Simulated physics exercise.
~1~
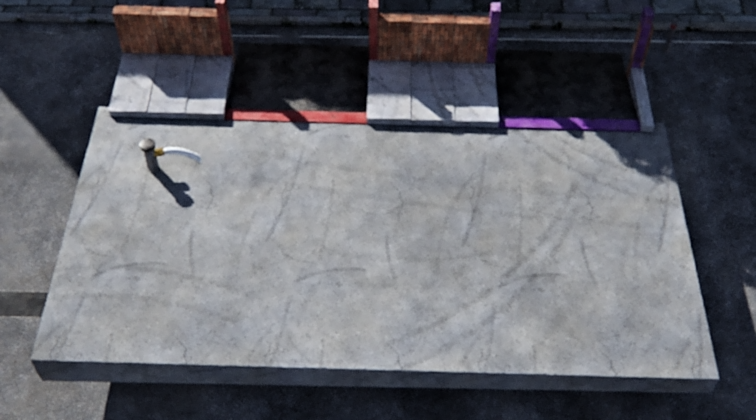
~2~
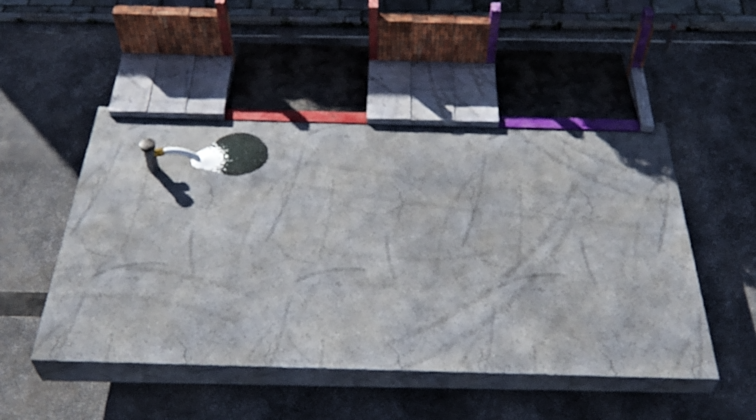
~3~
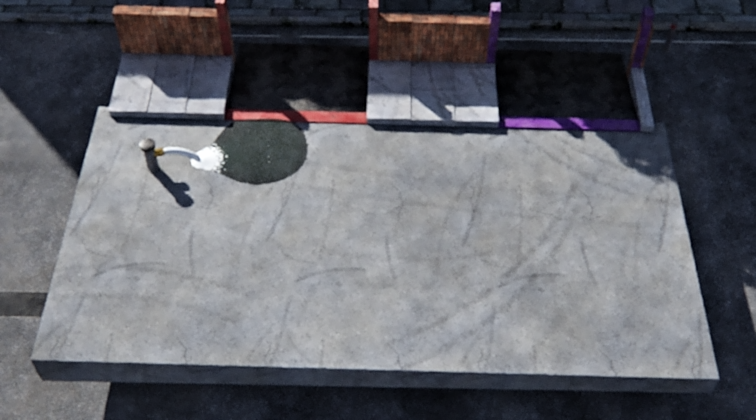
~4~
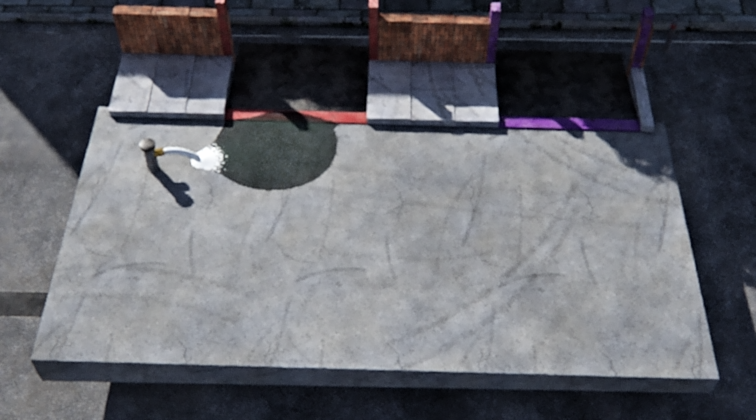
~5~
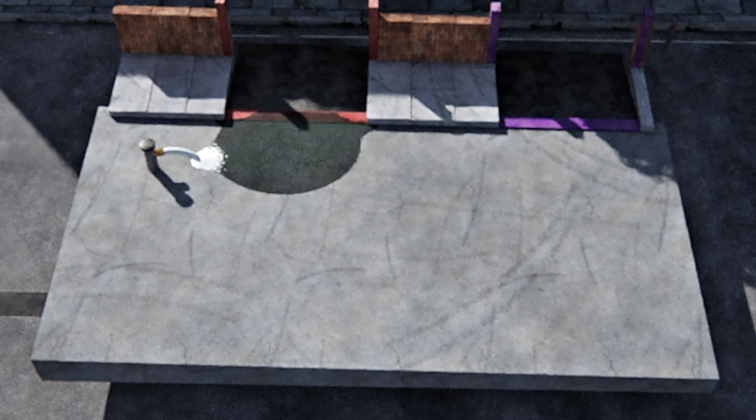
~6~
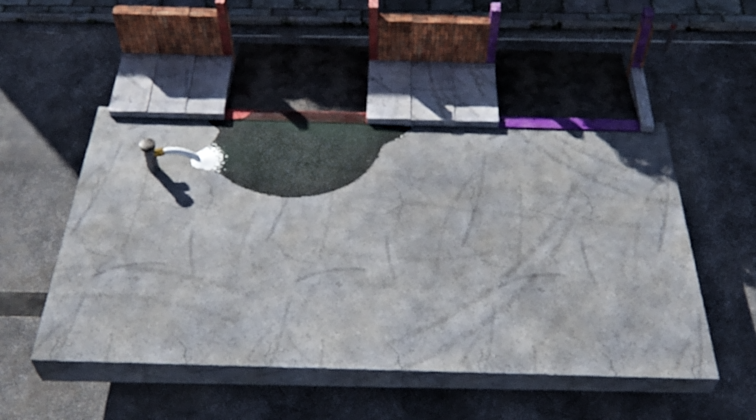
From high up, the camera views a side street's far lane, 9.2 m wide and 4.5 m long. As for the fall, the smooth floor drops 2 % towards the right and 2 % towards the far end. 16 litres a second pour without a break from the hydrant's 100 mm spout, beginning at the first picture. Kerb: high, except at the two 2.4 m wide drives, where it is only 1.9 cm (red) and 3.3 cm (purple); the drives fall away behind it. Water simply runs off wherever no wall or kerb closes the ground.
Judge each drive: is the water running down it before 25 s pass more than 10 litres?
As I see it, the red driveway sees a bigger spill than that; the purple driveway sees a smaller spill than that.
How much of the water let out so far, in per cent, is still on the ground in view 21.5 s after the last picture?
Roughly 40 per cent.
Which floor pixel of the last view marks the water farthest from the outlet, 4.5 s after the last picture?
Near pixel (593, 137).
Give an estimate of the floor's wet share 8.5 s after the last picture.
20 %.
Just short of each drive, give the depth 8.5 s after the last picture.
Depths in centimetres: Red 3.0, purple 2.5.
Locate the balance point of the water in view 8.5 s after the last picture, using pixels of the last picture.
The water is centred close to (425, 151).
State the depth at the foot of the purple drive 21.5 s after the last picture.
3.0 cm.
Then, 1.5 s after the last picture water covers 10 % of the floor and is deepest (4 cm) near (211, 159); red driveway 2.8 cm at the lowered kerb, 5 L in, purple driveway not reached.
Then, 4.5 s after the last picture water covers 15 % of the floor and is deepest (4 cm) near (211, 159); red driveway 2.8 cm at the lowered kerb, 13 L in, purple driveway 1.4 cm at the lowered kerb, 0 L in.
Then, 8.5 s after the last picture water covers 20 % of the floor and is deepest (4 cm) near (211, 159); red driveway 2.8 cm at the lowered kerb, 24 L in, purple driveway 2.6 cm at the lowered kerb, 0 L in.
Then, 12.5 s after the last picture water covers 20 % of the floor and is deepest (4 cm) near (211, 159); red driveway 2.8 cm at the lowered kerb, 35 L in, purple driveway 2.7 cm at the lowered kerb, 0 L in.
Then, 21.5 s after the last picture water covers 20 % of the floor and is deepest (4 cm) near (211, 159); red driveway 2.8 cm at the lowered kerb, 59 L in, purple driveway 2.8 cm at the lowered kerb, 0 L in.
